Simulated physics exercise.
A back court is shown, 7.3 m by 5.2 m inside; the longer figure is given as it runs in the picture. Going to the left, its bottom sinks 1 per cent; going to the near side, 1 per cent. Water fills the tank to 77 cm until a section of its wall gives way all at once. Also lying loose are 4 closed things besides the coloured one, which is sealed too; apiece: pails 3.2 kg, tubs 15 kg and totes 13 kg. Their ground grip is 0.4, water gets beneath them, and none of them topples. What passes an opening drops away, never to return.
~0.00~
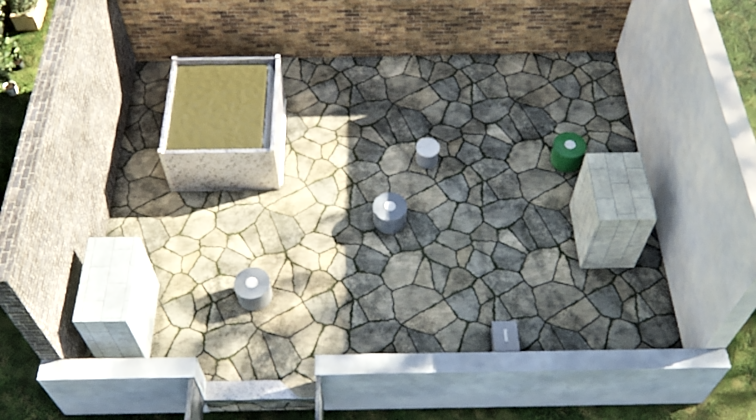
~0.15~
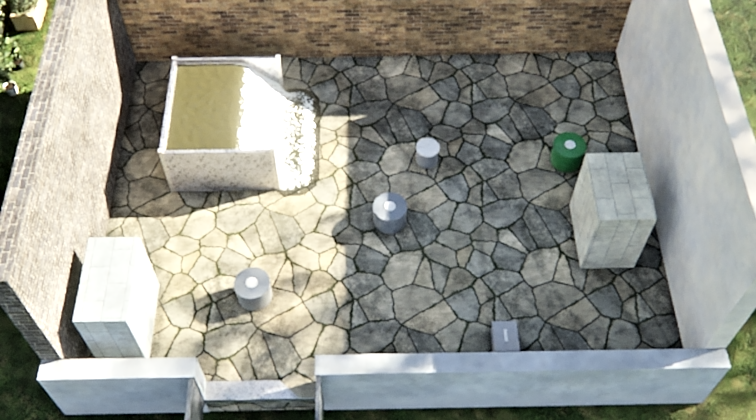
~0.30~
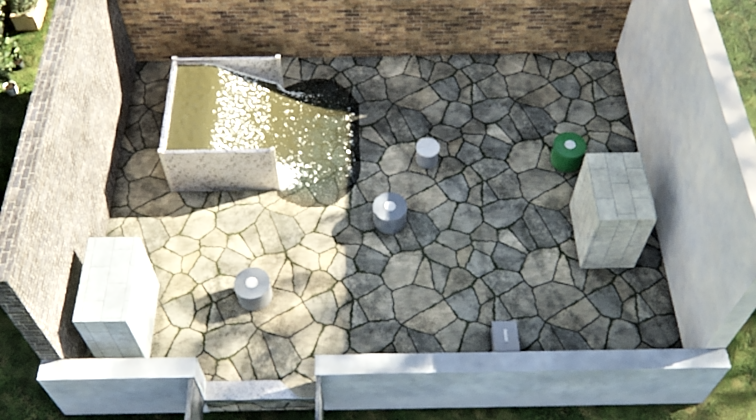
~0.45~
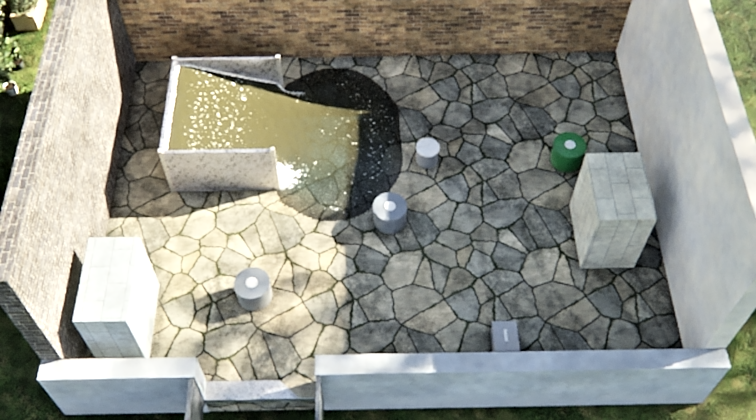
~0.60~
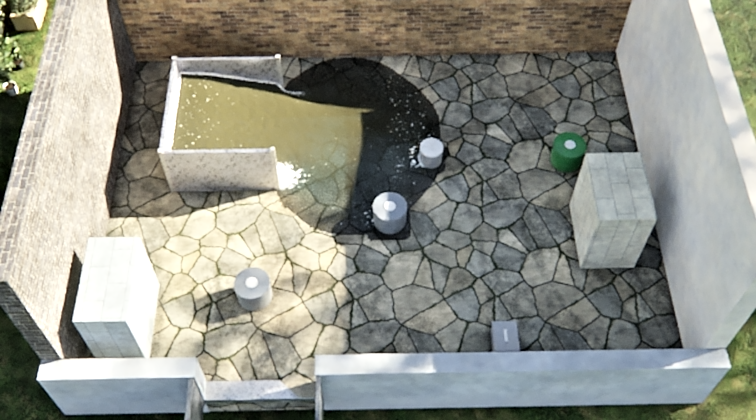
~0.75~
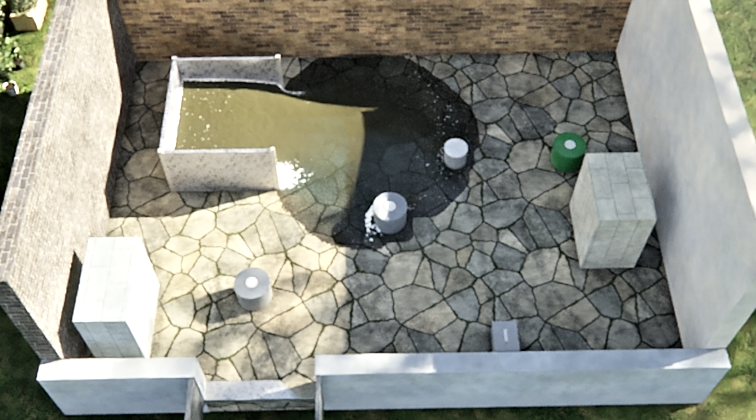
In a walled stone-paved courtyard, murky yellowish water fills a square pen at the upper left while several tubs stand around. The pen's right side opens and the water pours out, spreading rightward in a dark, widening pool that surrounds two pale tubs and pushes the smaller one a little to the right.
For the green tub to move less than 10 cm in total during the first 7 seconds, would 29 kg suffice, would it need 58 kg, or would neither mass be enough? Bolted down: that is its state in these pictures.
Chances are it needs the bigger mass.
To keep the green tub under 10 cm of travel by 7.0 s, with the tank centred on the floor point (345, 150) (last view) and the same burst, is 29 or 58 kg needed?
Lab note - in that case: No option works.
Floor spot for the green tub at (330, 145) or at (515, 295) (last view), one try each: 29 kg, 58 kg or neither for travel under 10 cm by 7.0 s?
One by one: No mass suffices; lighter mass suffices.
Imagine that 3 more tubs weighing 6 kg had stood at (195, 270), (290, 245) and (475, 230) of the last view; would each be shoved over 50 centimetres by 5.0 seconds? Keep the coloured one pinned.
In that order: Not as far, then not as far, then farther.
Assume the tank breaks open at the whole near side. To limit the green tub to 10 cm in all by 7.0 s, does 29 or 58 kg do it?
Under that change, the first option suffices.
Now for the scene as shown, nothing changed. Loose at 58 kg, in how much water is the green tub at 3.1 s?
About 11 cm.
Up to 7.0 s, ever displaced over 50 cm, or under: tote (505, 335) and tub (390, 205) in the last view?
One after the other: Goes beyond it, then goes beyond it.
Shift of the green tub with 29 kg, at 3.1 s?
It would be some 40 cm from its spot.
After 1.4 s the green tub would be 3 cm from its start with 29 kg and 0 cm from its start with 58 kg; 5 cm of water round it then.
After 3.1 s the green tub would be 36 cm from its start with 29 kg and 0 cm from its start with 58 kg; 11 cm of water round it then.
After 4.9 s the green tub would be 61 cm from its start with 29 kg and 0 cm from its start with 58 kg; 10 cm of water round it then.
After 7.0 s the green tub would be 67 cm from its start with 29 kg and 0 cm from its start with 58 kg; 6 cm of water round it then.
